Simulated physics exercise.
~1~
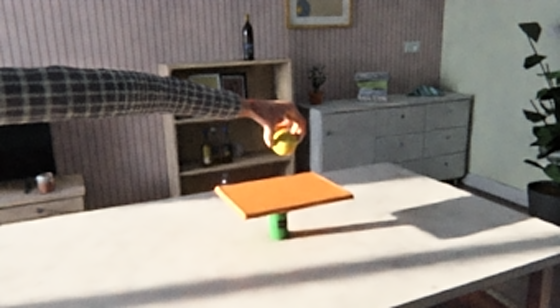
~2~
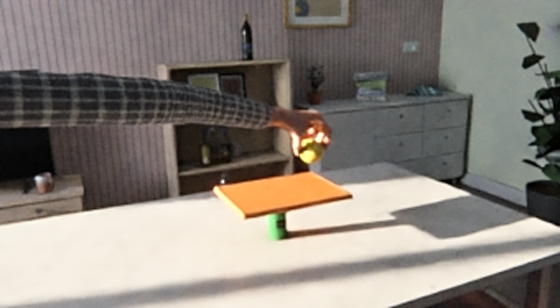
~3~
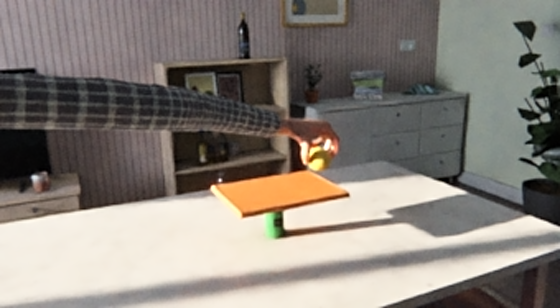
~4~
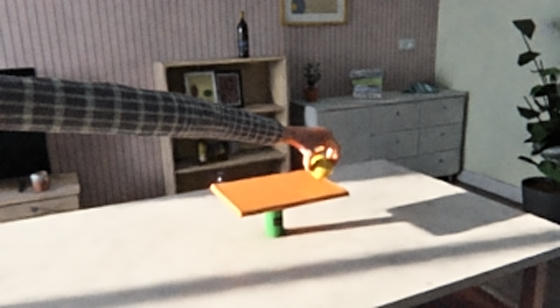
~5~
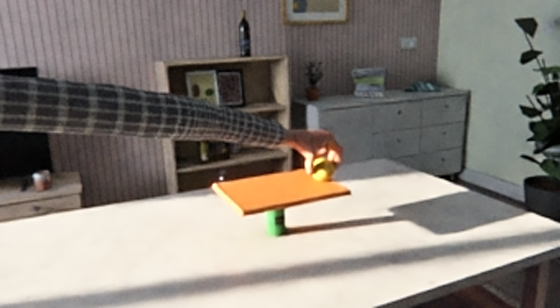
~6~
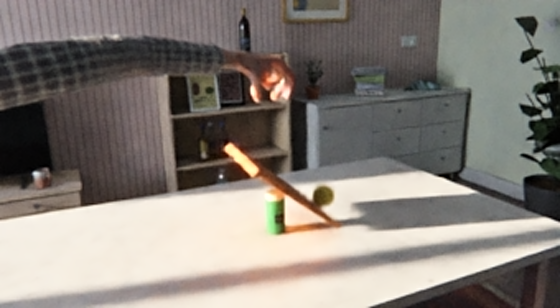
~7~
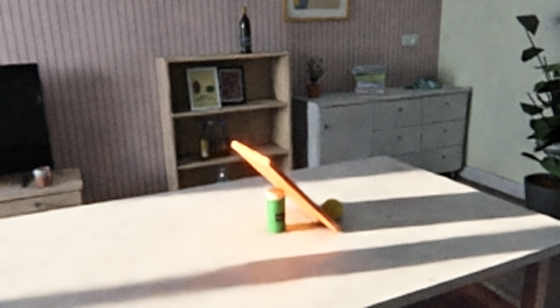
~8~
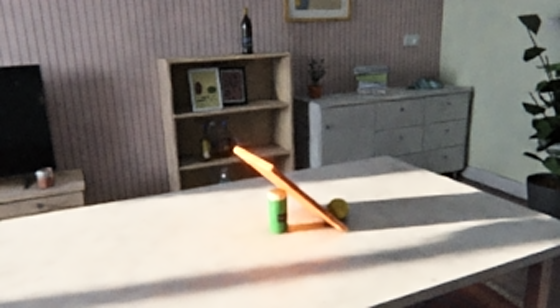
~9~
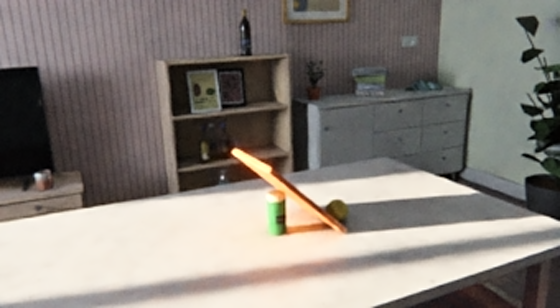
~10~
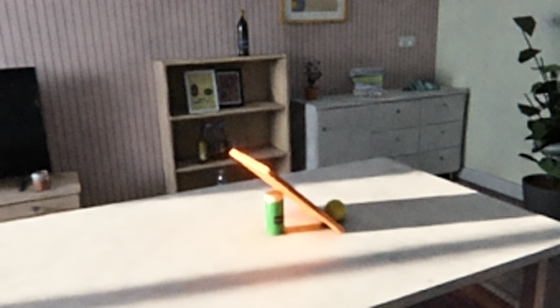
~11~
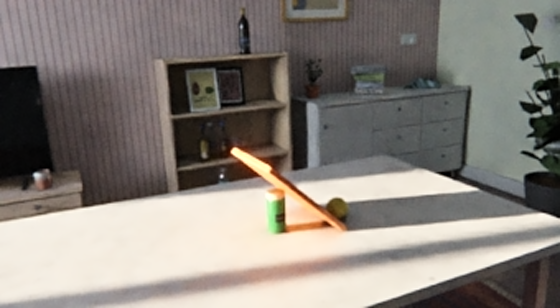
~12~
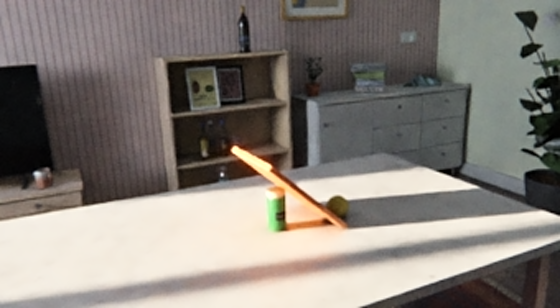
The clip opens on a pale table in a living room, where an orange lid lies flat across a small green shaker and a hand in a plaid sleeve holds a yellow lemon above it. The hand moves to the right and lowers the lemon toward the right edge of the lid. It pauses there, then lets go and draws back to the left. The lid tips steeply down to the right, and the lemon drops with it. The hand leaves the view, and the lid ends up leaning against the upright shaker, with the lemon resting behind its low end.
